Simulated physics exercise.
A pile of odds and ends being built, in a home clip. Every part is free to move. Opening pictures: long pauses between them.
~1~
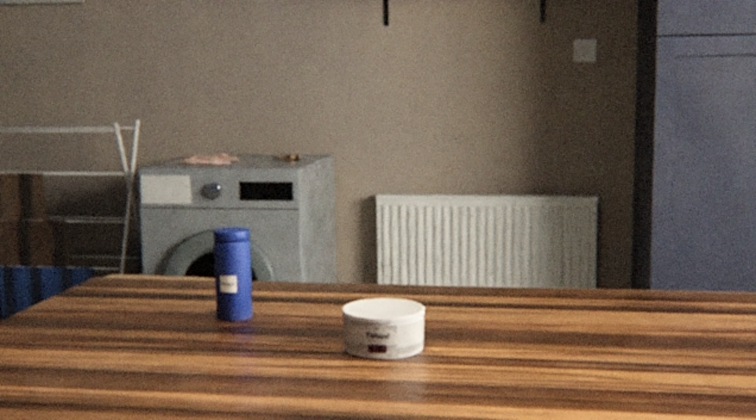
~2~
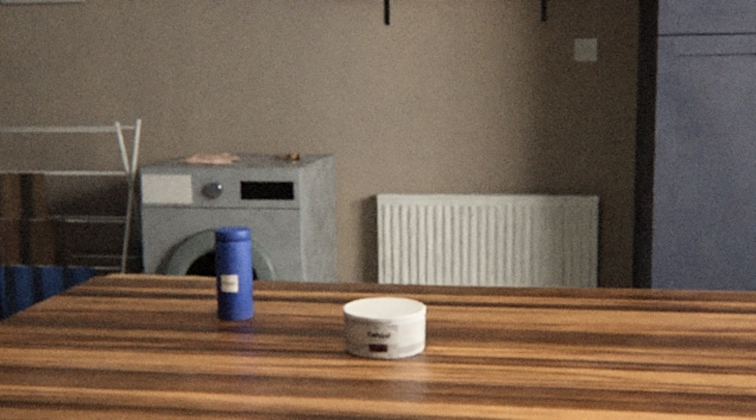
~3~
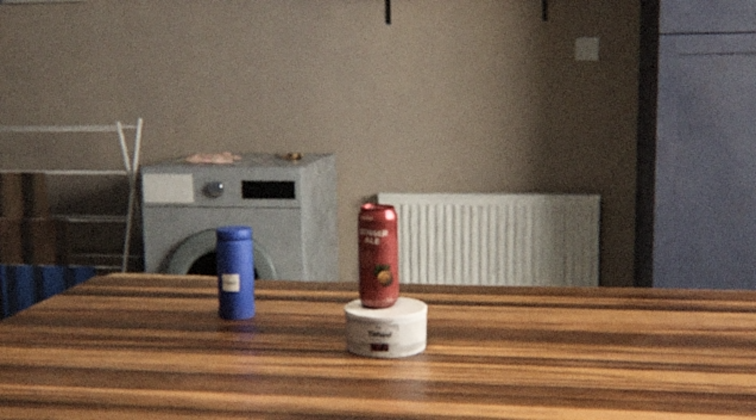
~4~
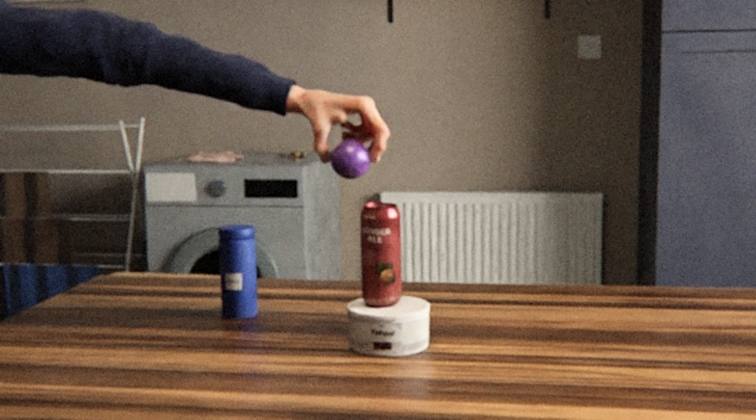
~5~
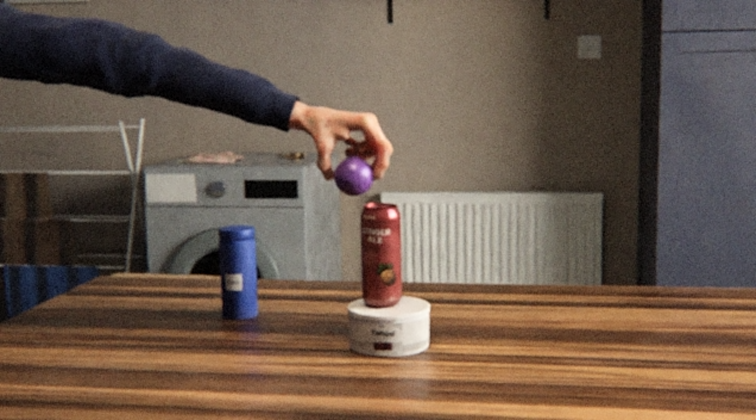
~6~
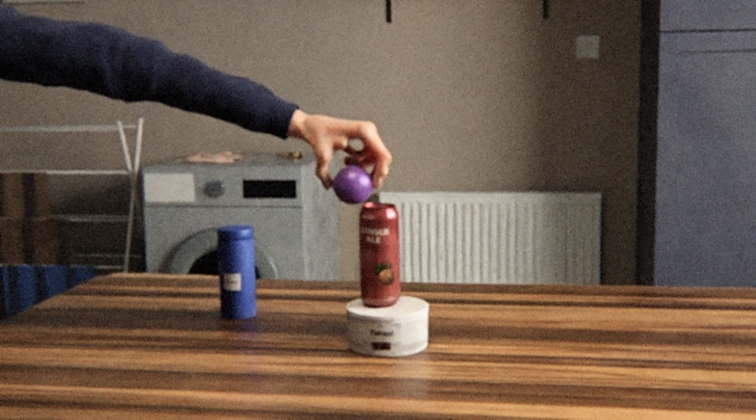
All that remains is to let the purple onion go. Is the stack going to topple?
Yes, it doesn't stay upright.
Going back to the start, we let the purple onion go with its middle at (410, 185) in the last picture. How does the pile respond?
Well, it topples after that.
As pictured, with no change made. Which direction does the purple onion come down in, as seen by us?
Toward the left-hand side.
Then, 0.40 s later than the last frame, purple onion now fallen.
Then, 0.50 s later than the last frame, things are still on the move.
Then, 1.40 s later than the last frame, nothing new.
When it is over, fallen, purple onion; the other 3 as before. End places, in pixels of the last picture, purple onion near (310, 323). The pile comes apart.
